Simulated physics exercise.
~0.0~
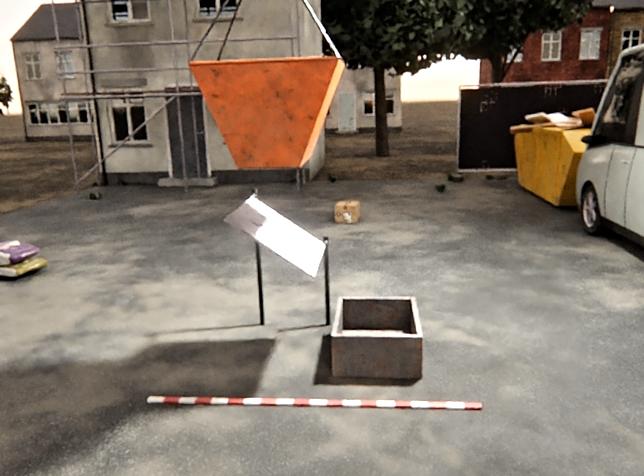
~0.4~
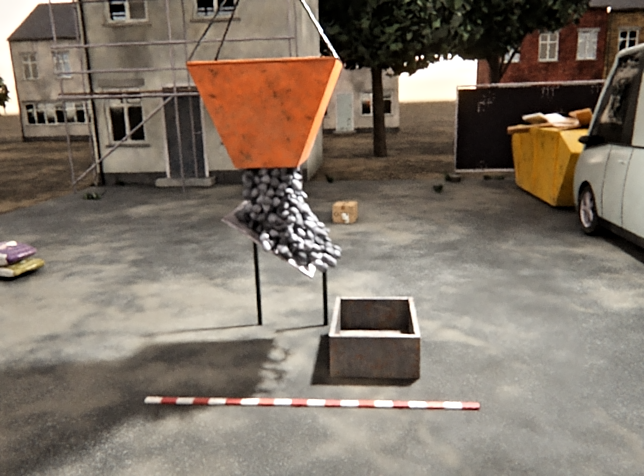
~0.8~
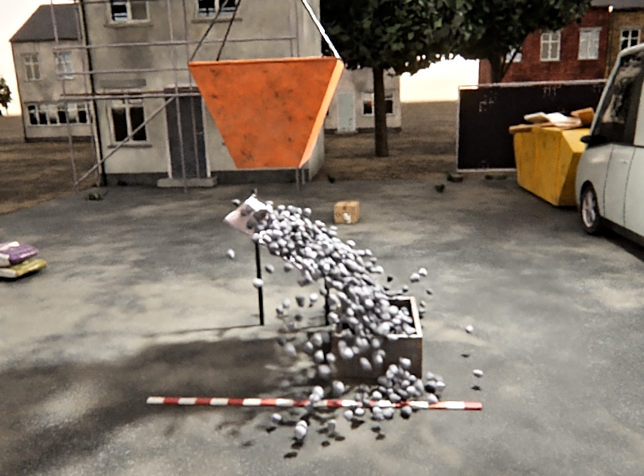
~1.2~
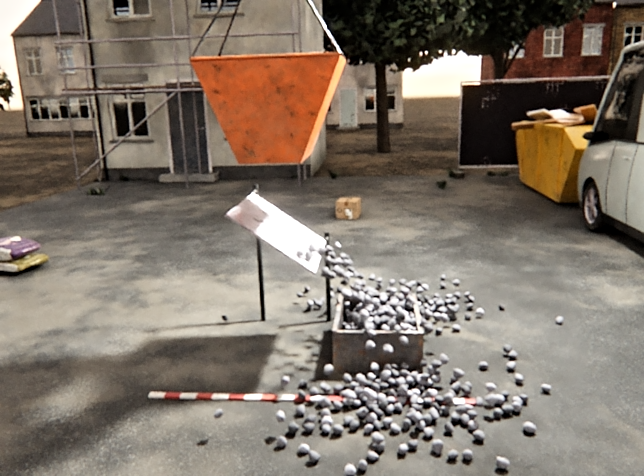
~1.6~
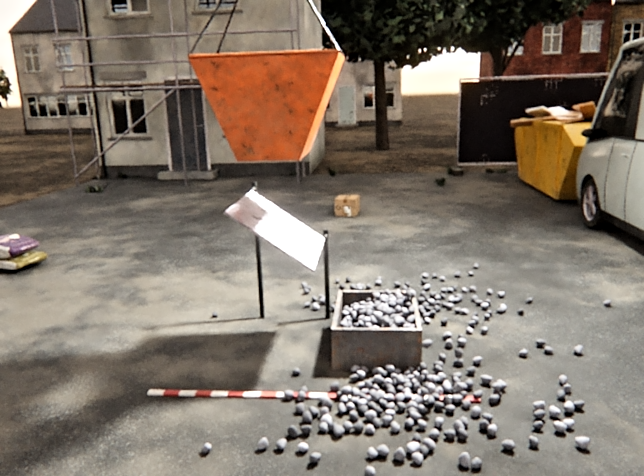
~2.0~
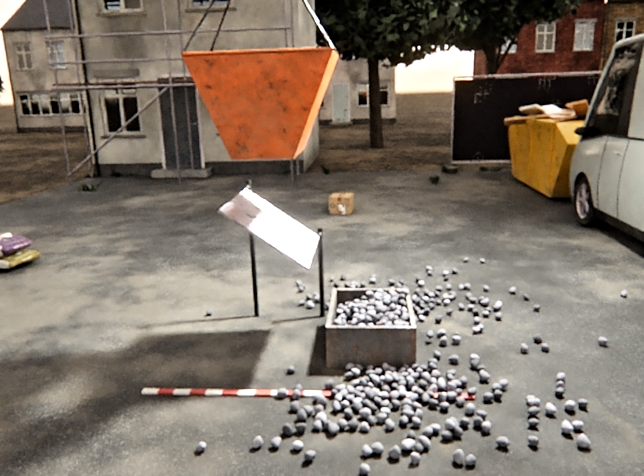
Orange skip releasing grey cobbles onto a sloping steel slide, many landing in the bin below, others scattering across the ground.
